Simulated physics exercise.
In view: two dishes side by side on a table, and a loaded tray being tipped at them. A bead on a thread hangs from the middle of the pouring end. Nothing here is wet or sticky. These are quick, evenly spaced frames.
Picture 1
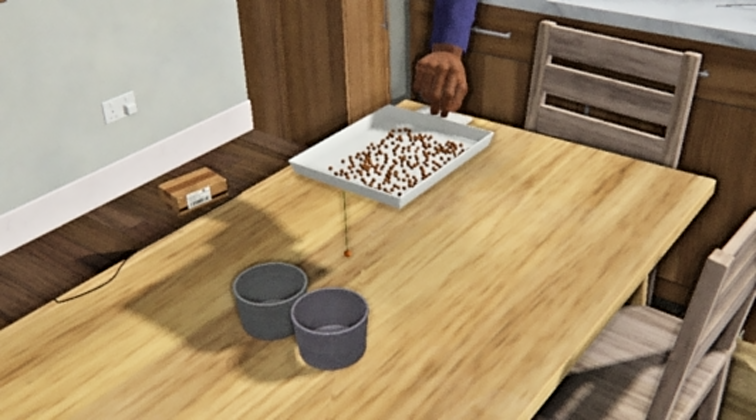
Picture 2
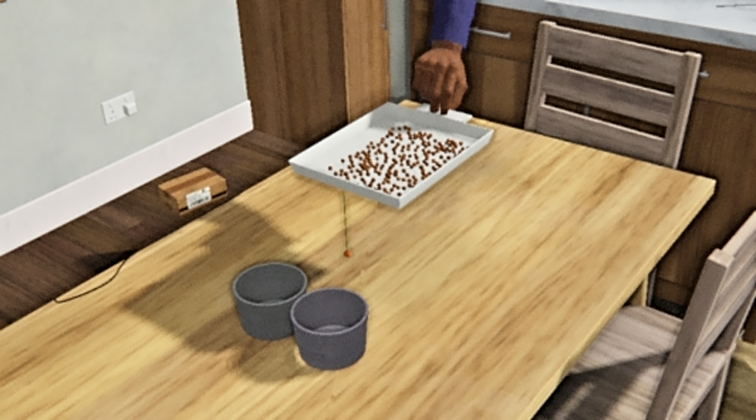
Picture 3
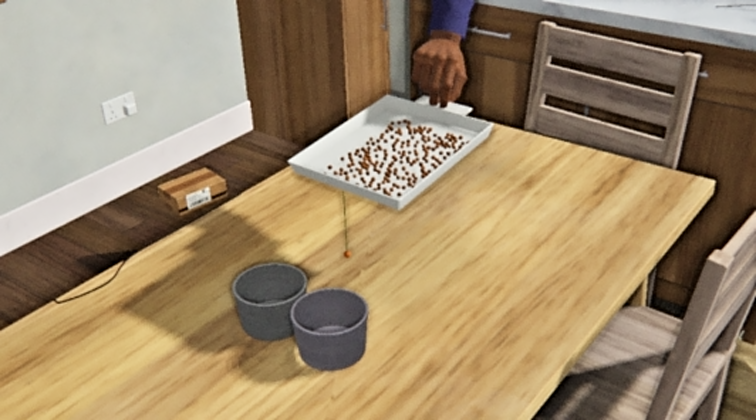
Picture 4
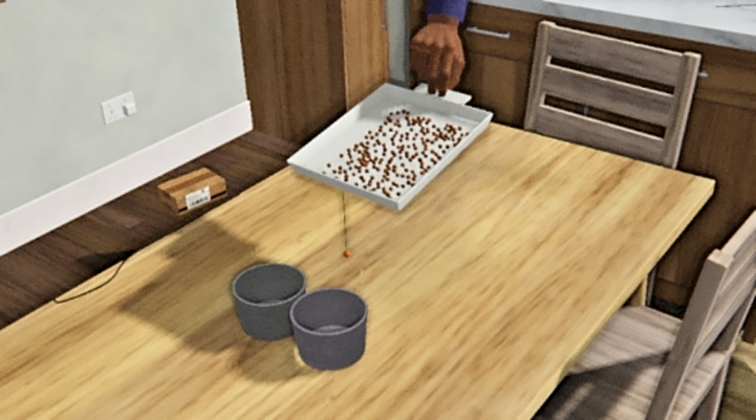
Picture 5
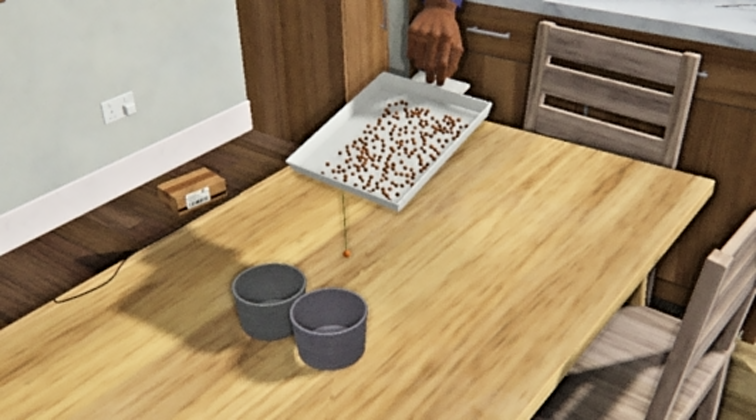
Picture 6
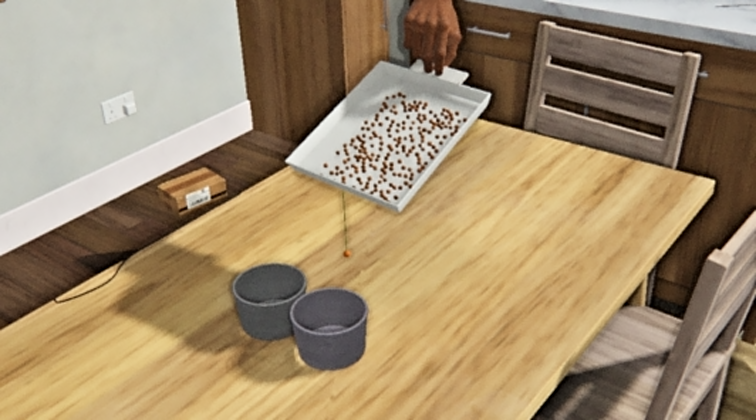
At first, a hand holds a level white tray of small brown balls at the far side of a wooden table, behind two dark gray dishes. The hand then gradually raises its end of the tray, tilting the near edge lower toward the right corner, while the dishes stay still.
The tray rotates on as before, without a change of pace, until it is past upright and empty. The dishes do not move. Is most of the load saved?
Caught overall: Under half.
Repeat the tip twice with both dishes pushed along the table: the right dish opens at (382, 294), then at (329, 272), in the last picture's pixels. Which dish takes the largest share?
At the first place the right one, at the second the right-hand dish.
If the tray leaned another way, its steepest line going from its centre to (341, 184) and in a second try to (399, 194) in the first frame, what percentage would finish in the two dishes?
Near 20 % and 0 %.
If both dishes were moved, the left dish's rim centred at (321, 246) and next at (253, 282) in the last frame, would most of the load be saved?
First under half, then less than half.
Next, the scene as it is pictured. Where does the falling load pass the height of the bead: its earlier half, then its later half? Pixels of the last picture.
At about (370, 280), then at (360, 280).
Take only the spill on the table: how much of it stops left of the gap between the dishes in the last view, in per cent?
It comes to 0 per cent or so.
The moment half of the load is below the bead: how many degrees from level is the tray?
At some 105 degrees.
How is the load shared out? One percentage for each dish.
For the left dish some 0 %, for the right dish some 10 %.
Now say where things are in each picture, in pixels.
In the first frame, corners of the pouring end at (295, 160) and (399, 195), level; middle of the load at (402, 161), cereal balls; left dish at (247, 316); right dish at (307, 345); bead on its thread at (347, 254).
In the second frame, corners of the pouring end at (294, 160) and (399, 196), level; middle of the load at (402, 160).
In the third frame, corners of the pouring end at (294, 160) and (398, 197), tipped barely, lowest at the right corner; middle of the load at (401, 157).
In the fourth frame, corners of the pouring end at (293, 160) and (398, 199), tipped a little, lowest at the right corner; middle of the load at (400, 152).
In the fifth frame, corners of the pouring end at (292, 160) and (397, 200), tipped a little, lowest at the right corner; middle of the load at (399, 148).
In the sixth frame, corners of the pouring end at (291, 160) and (397, 202), tipped clearly, lowest at the right corner; middle of the load at (397, 146), most on the move; left dish at (247, 316); right dish at (306, 345).
Soon, tray tipped steeply; nearly all on the tray; a stray few in the right dish; a stray few outside both; a small part in the air.
A while on, tray tipped past a quarter turn; a small part on the tray; a small part in the right dish; about half outside both; about a third in the air.
Towards the end, tray tipped past a quarter turn; a small part in the right dish; nearly all outside both.
Finally, tray tipped past a quarter turn; a small part in the right dish; none in the left dish; nearly all outside both.
